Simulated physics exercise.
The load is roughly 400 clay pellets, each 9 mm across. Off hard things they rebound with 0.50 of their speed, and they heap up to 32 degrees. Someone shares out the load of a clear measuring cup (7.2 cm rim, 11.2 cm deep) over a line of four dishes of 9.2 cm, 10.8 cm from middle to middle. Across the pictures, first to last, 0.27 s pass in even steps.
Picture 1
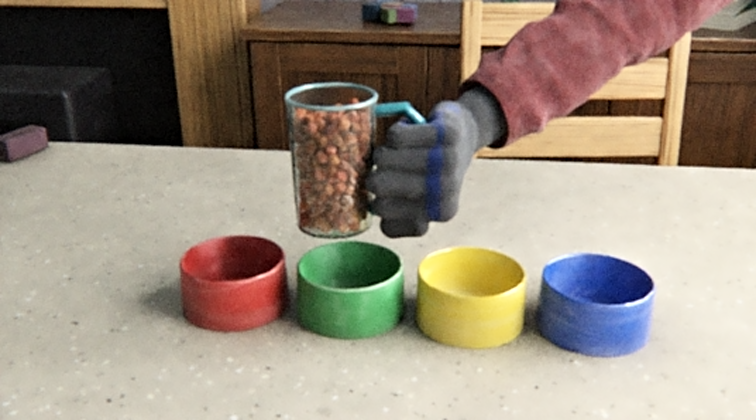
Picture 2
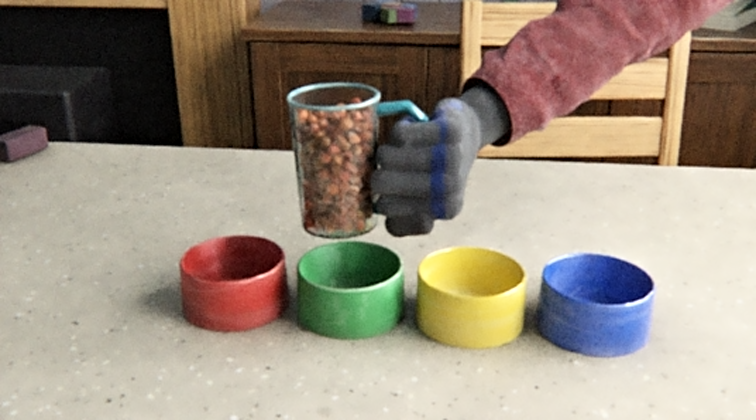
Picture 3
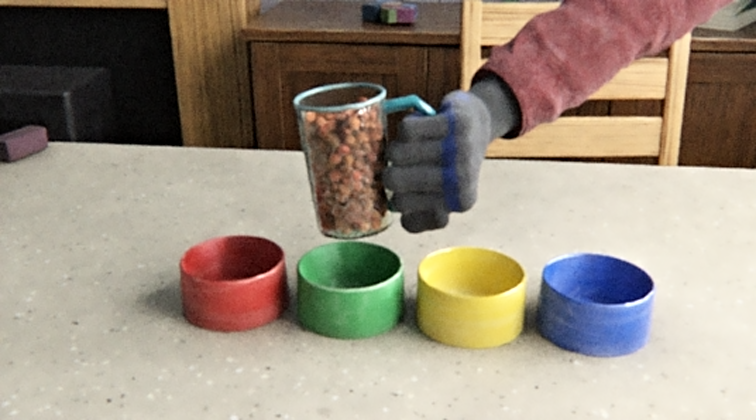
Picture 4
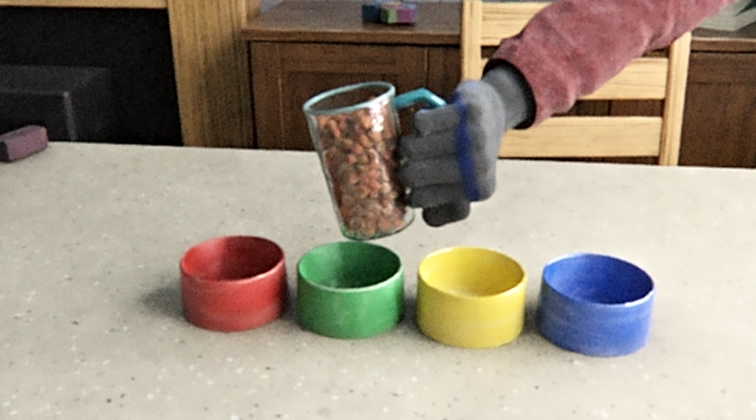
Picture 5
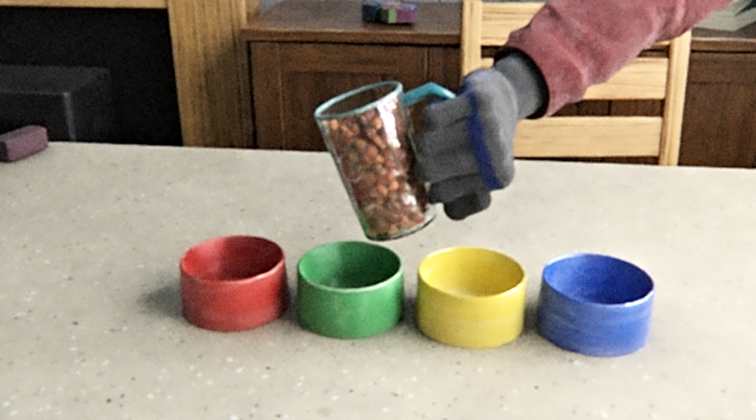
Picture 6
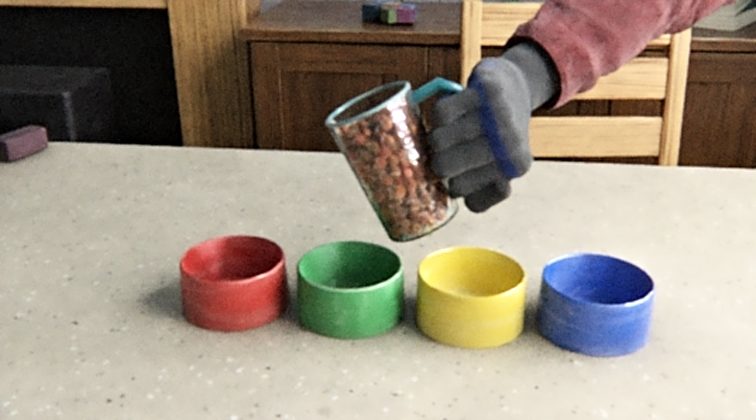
A gloved hand in a dark red sleeve reaches in from the upper right, holding a clear measuring cup of reddish-brown pellets above a pale speckled table, seen from the front and slightly above. Below it, red, green, yellow and blue dishes stand in a row from left to right. The hand moves the cup slightly rightward while gradually tilting its rim left, and the camera stays still.
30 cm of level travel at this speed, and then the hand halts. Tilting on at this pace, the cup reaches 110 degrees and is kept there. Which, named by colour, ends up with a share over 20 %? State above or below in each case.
In each case: Red below, blue above, green below, yellow below, counter below.
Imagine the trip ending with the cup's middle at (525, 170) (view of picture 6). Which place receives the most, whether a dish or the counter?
Yellow.
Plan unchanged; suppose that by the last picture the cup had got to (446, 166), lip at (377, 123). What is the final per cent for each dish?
It'd finish with red at 0, blue at 100, green at 0 and yellow at 0.
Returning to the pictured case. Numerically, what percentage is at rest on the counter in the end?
Around 10 percent, I'd guess.
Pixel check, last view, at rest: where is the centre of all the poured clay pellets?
(587, 299) or so.
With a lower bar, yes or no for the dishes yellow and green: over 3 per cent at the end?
Yellow: True, green: False.
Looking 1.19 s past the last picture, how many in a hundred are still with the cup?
40 %.
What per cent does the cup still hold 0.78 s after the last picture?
Close to 85 % of the load.
Then, 0.47 s after the last picture, tilt 80 degrees; cup holds 100 %.
Then, 0.78 s after the last picture, tilt 110 degrees; cup holds 85 %, blue 5 %, yellow 5 %.
Then, 1.19 s after the last picture, tilt 110 degrees; cup holds 40 %, blue 45 %, yellow 5 %.
In the end, red 0 %, blue 85 %, green 0 %, yellow 5 %, counter 10 %.
